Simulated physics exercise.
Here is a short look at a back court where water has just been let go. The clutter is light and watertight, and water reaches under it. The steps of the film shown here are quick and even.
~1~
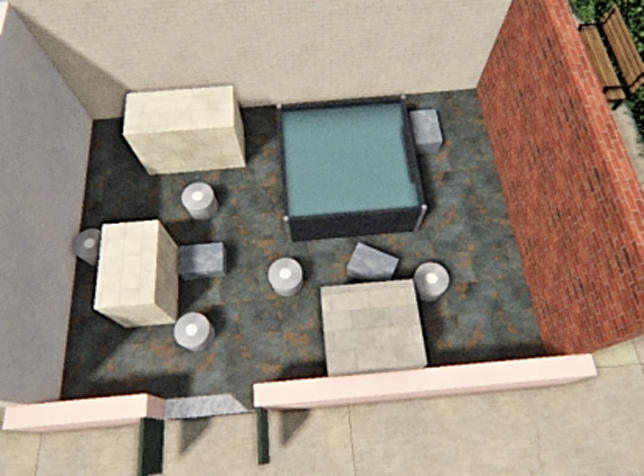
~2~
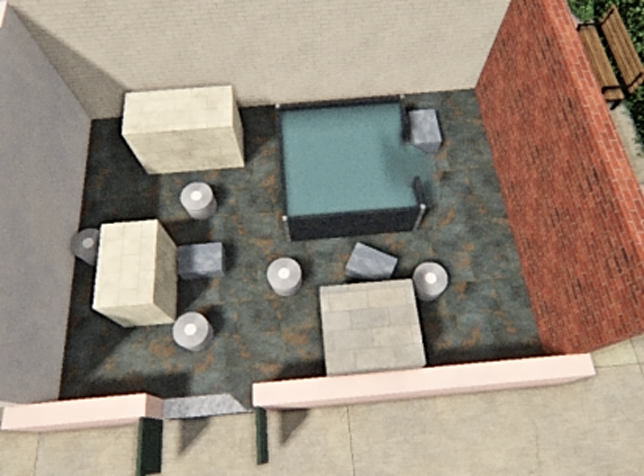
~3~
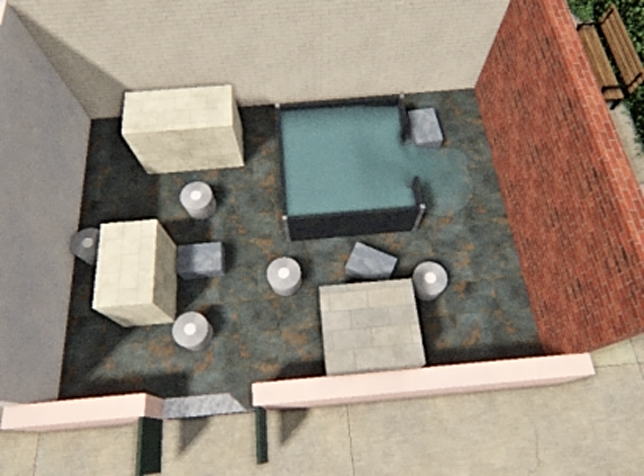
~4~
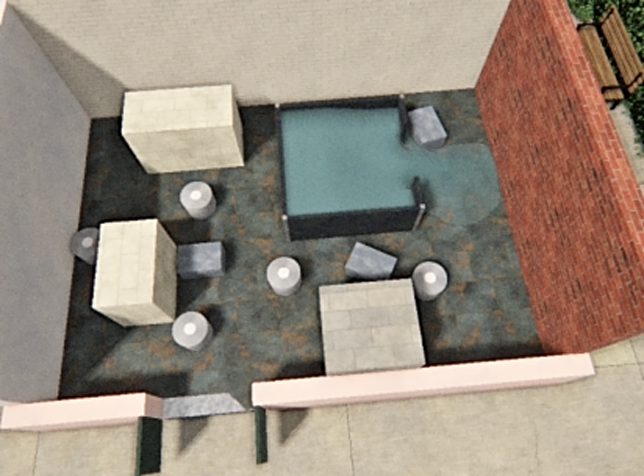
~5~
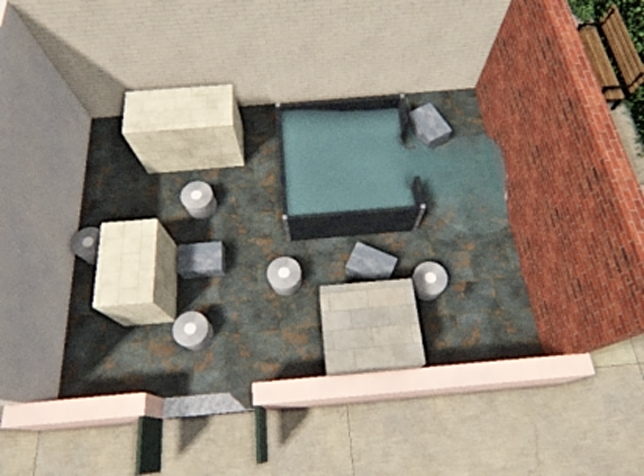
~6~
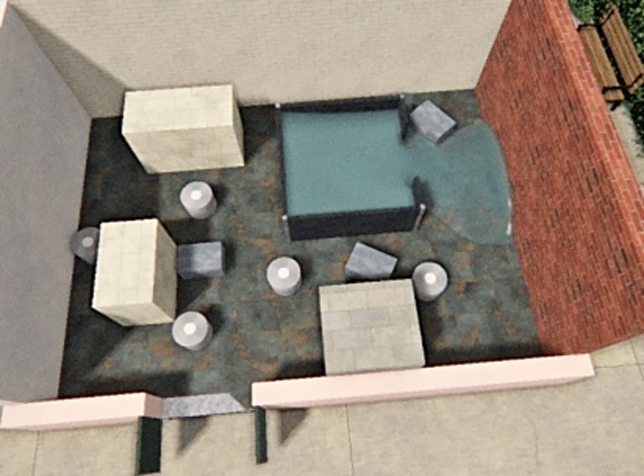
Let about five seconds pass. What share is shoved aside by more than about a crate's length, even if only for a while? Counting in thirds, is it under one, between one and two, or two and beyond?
It stays below a third.
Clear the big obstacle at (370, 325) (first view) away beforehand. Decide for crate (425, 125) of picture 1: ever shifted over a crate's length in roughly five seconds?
My call: Made it that far.
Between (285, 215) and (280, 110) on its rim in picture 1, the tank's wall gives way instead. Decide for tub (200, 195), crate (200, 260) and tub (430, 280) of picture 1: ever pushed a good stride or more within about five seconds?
Taking them in order, displaced that much, displaced that much, less than that.
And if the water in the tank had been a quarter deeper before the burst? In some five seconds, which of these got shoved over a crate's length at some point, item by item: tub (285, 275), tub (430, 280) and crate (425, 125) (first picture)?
First: Falls short; second: Goes past it; third: Goes past it.
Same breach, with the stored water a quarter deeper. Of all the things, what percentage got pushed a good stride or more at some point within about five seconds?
Share moved: 20 in a hundred.
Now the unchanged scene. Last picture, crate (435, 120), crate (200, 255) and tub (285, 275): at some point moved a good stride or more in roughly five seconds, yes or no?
In that order: That far or more, short of that, less than that.
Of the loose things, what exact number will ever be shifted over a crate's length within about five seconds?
The count is 2.
A moment on, 0 of 8 are well off their spots; 0 afloat.
Next, 0 of 8 are well off their spots; 0 afloat.
Later, 0 of 8 are well off their spots; 1 afloat.
In the end, 2 of 8 are well off their spots, and 2 have been at some point; 1 afloat.
